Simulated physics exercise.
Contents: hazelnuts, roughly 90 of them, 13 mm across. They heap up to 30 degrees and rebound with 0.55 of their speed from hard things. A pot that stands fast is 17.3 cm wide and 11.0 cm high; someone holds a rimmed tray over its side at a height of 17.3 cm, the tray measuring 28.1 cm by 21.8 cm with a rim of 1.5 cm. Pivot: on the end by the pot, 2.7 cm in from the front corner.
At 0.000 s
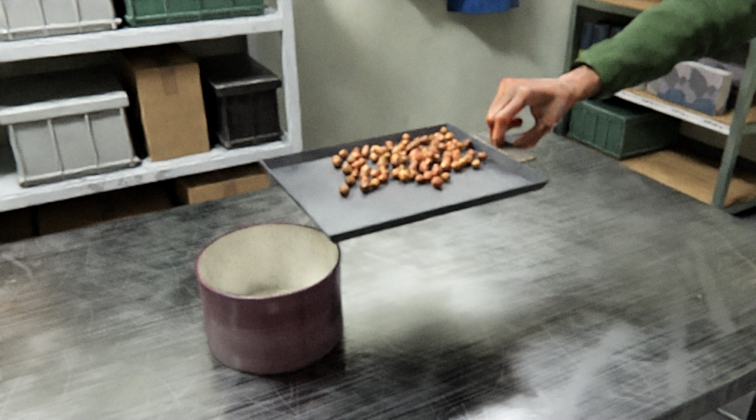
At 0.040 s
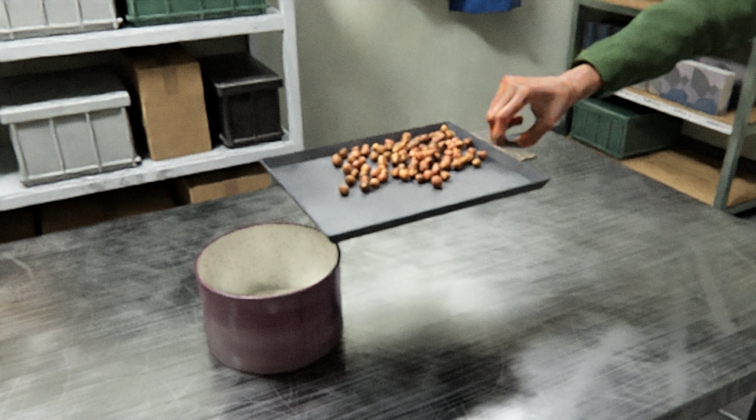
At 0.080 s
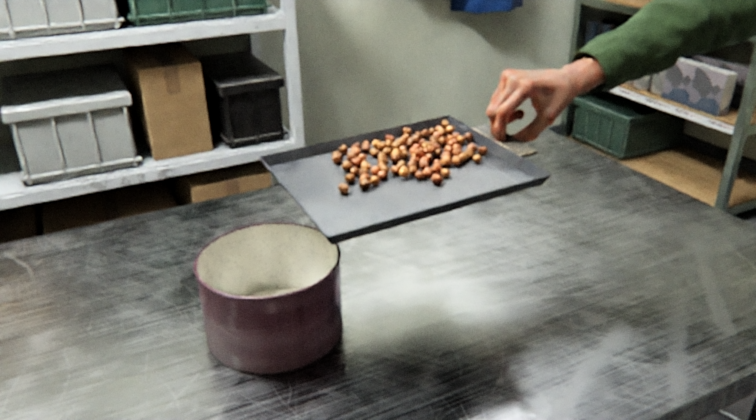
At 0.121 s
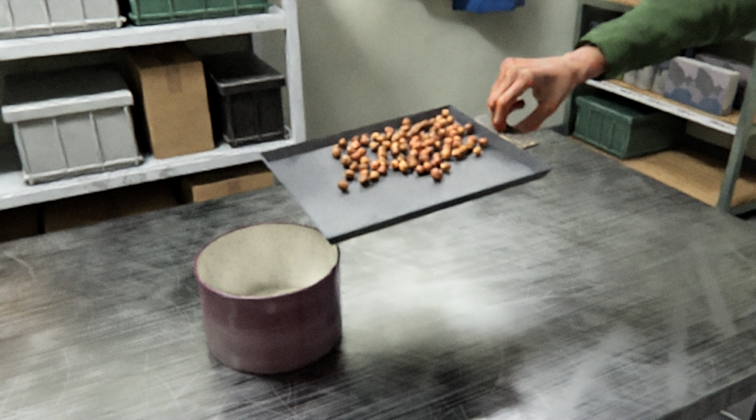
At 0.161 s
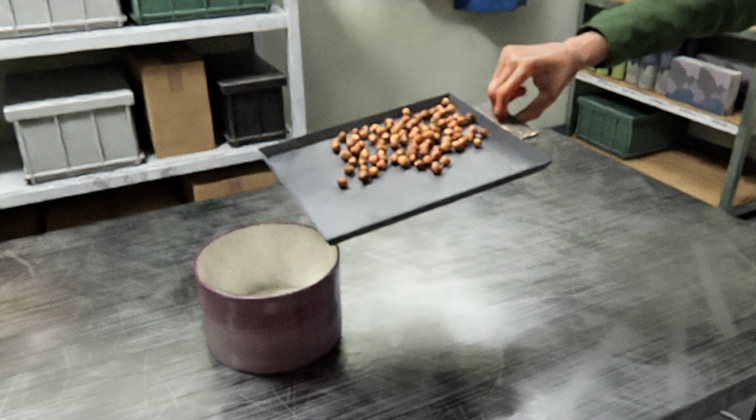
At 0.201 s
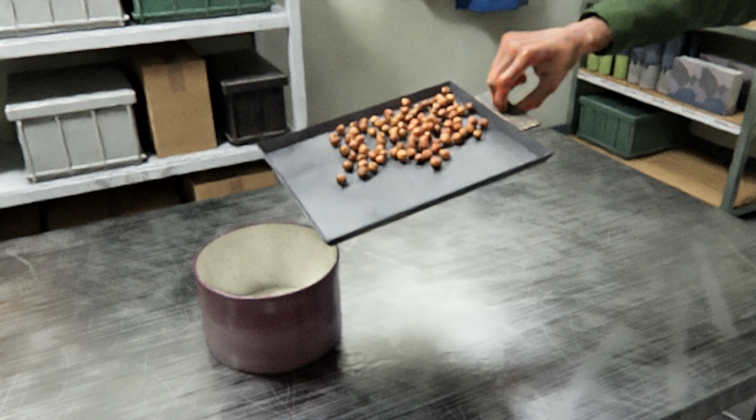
A hand in a green sleeve held the far right side of a dark tray of small round brown pieces and gradually raised it, tilting the tray slightly toward the purple pot on the table.
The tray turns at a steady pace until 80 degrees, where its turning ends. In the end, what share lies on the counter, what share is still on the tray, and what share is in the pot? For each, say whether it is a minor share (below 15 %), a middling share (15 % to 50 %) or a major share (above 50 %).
As I see it, counter: The main load; tray: A sprinkling; pot: A sprinkling.
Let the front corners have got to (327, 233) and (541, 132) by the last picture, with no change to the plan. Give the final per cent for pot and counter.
The pot gets 65 and the counter 35.
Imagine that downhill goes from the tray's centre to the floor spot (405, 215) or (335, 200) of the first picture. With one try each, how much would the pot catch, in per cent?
First try: About 0 percent; second try: About 70 percent.
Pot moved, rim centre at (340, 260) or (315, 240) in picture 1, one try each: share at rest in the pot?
Around 15 per cent, then around 0 per cent.
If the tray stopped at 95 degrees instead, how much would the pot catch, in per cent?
Estimated share: About 0 %.
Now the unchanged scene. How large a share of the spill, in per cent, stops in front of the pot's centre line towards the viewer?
Estimate: Close to 100 per cent of the pieces.
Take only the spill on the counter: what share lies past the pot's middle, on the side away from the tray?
Some 80 per cent of the spill lies beyond the centre.
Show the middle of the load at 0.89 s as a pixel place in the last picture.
At that moment the load's centre is around (300, 361).
After 0.62 s, tilt 45 degrees; the tray holds 100 %, the pot 0 %.
After 0.89 s, tilt 66 degrees; the tray holds 25 %, the pot 0 %.
Then, at 1.27 s, tilt 80 degrees; the tray holds 0 %, the pot 0 %.
By 2.2 s all is still; counter 100 %, tray 0 %, pot 0 %.
